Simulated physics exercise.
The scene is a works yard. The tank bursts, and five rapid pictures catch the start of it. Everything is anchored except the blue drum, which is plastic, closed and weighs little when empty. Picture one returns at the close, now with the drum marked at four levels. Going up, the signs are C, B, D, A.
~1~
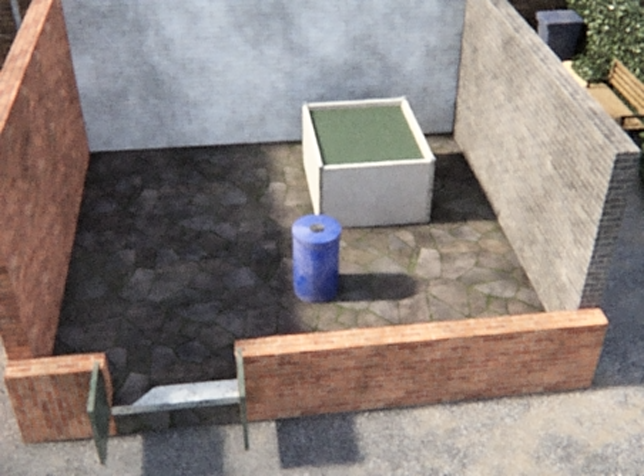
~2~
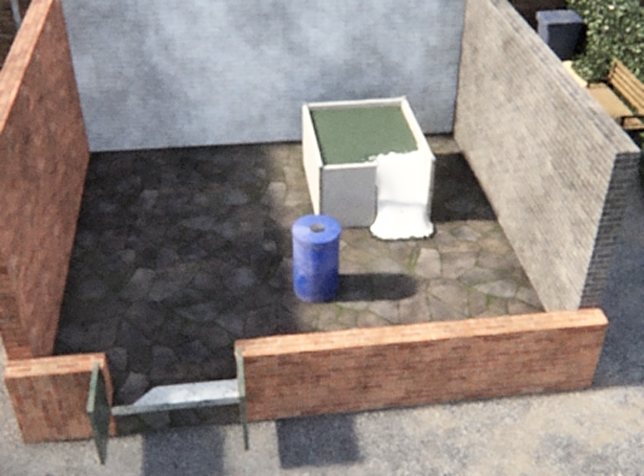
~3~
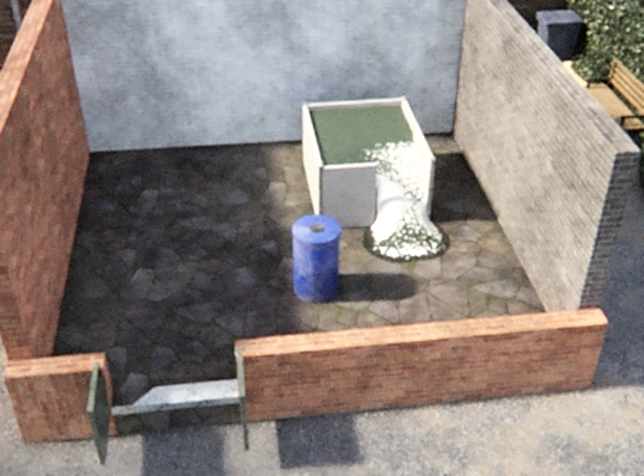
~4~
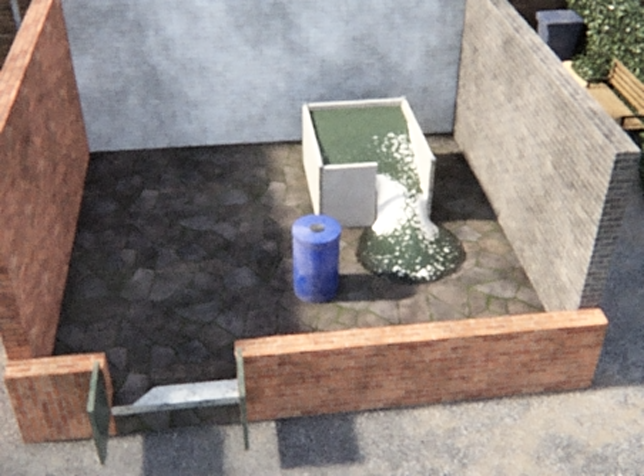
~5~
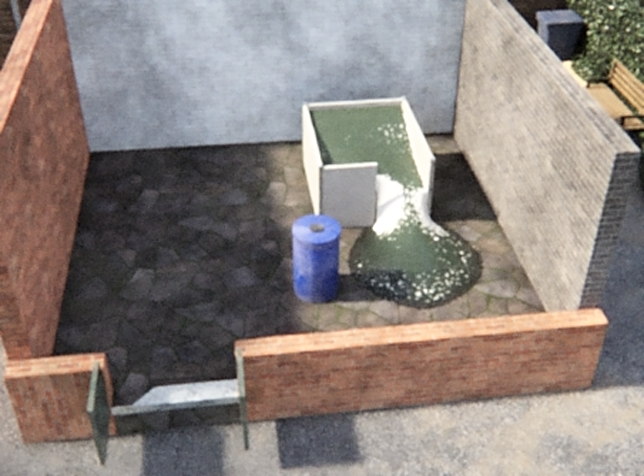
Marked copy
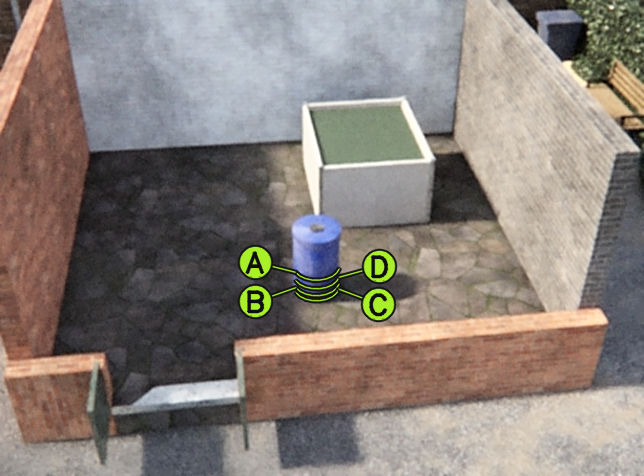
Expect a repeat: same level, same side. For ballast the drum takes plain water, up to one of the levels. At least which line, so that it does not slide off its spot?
Go for B.
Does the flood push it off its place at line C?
Yes, it does.
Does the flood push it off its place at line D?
No, that is safe.
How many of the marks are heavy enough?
Three.
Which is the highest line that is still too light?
That is line C.
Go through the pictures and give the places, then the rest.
Lid of the blue drum at (316, 228); tank full, its middle at (365, 136); open gate at (171, 350), in the first picture.
In the second picture, 1 % of the ground under water, its edge towards the drum at (382, 229).
In the third picture, 3 % of the ground under water, its edge towards the drum at (371, 247).
In the fourth picture, 5 % of the ground under water, its edge towards the drum at (371, 262).
Lid of the blue drum at (316, 228); 8 % of the ground under water, its edge towards the drum at (364, 276), in the fifth picture.
In lime, A at (319, 280); B at (319, 295); C at (319, 300); D at (319, 288); from the bottom up C, B, D, A.
If A is chosen, it does not move.
If B is chosen, it does not move.
If C is chosen, it is pushed about half its own width away.
If D is chosen, it does not move.
